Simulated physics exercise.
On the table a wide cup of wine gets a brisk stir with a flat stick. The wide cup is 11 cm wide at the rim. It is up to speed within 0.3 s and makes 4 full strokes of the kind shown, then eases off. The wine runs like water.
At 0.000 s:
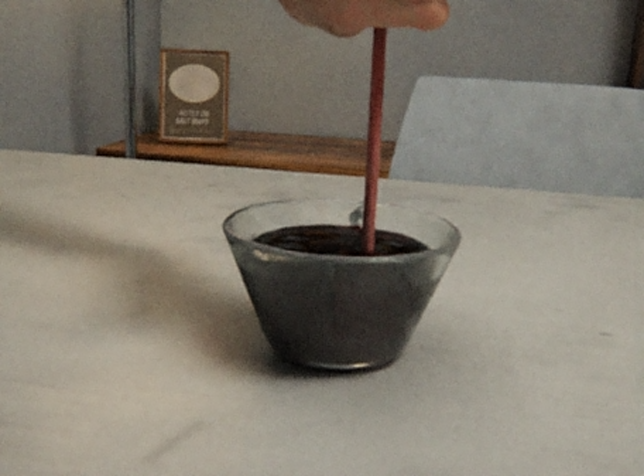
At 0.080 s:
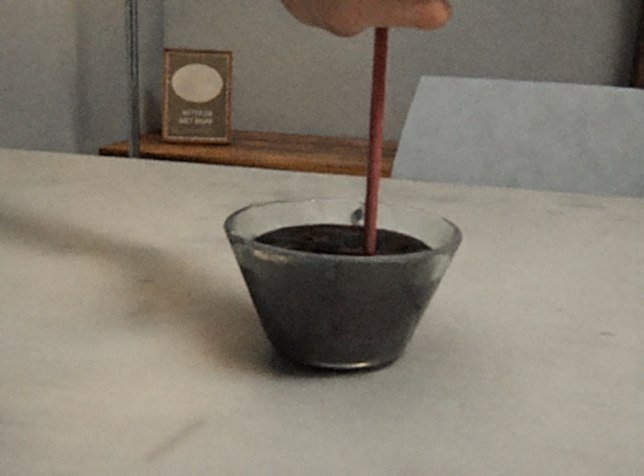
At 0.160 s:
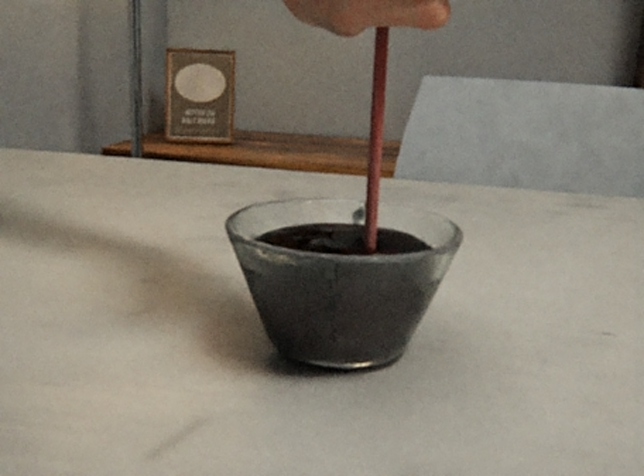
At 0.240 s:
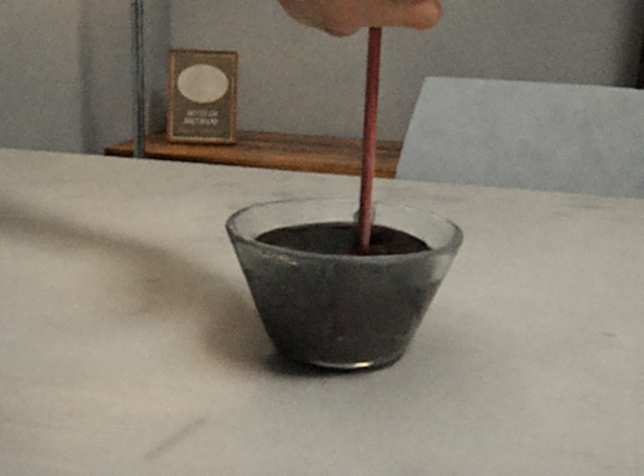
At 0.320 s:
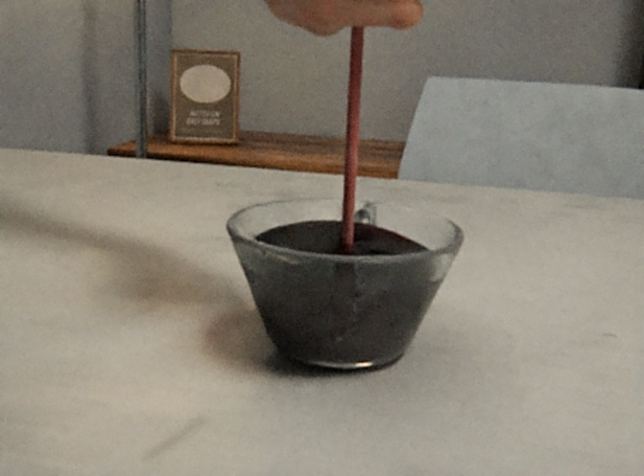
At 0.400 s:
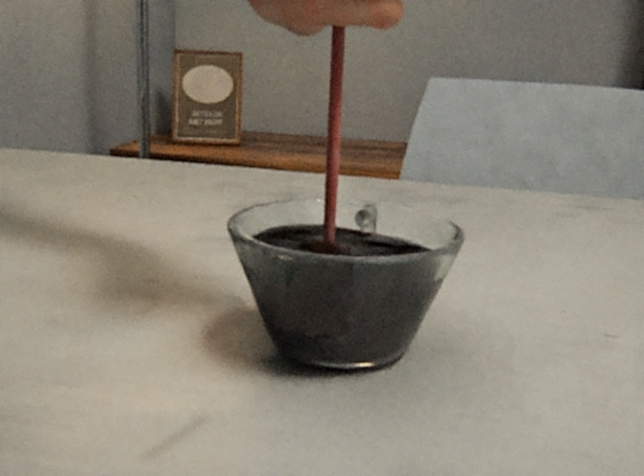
A hand holding a thin reddish stick upright in a wide glass cup of dark liquid barely moves at first, keeping the stick right of the cup's middle. The hand then slides left, drawing the stick through the liquid to the left of the middle, while the cup stays in place on the pale table.
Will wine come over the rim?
This wide cup stays dry outside.
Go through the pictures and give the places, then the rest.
The stem is at (378, 79); the wine meets the walls at (243, 240) and (442, 259); the rim runs from (231, 220) to (459, 240), in the first frame.
The stem is at (379, 78); the wine meets the walls at (246, 239) and (442, 258), in the second frame.
The stem is at (380, 78); the wine meets the walls at (247, 239) and (443, 257), in the third frame.
The stem is at (373, 77); the wine meets the walls at (247, 239) and (443, 261), in the fourth frame.
The stem is at (355, 76); the wine meets the walls at (247, 237) and (443, 261), in the fifth frame.
The stem is at (336, 75); the wine meets the walls at (248, 236) and (444, 259), in the sixth frame.
Then, 1.04 s in, 0 ml is over the rim.
Then, 1.68 s in, 0 ml is over the rim.
Then, 2.33 s in, 0 ml is over the rim.
Then, 2.97 s in, 0 ml is over the rim.
Finally, 0 ml is over the rim.
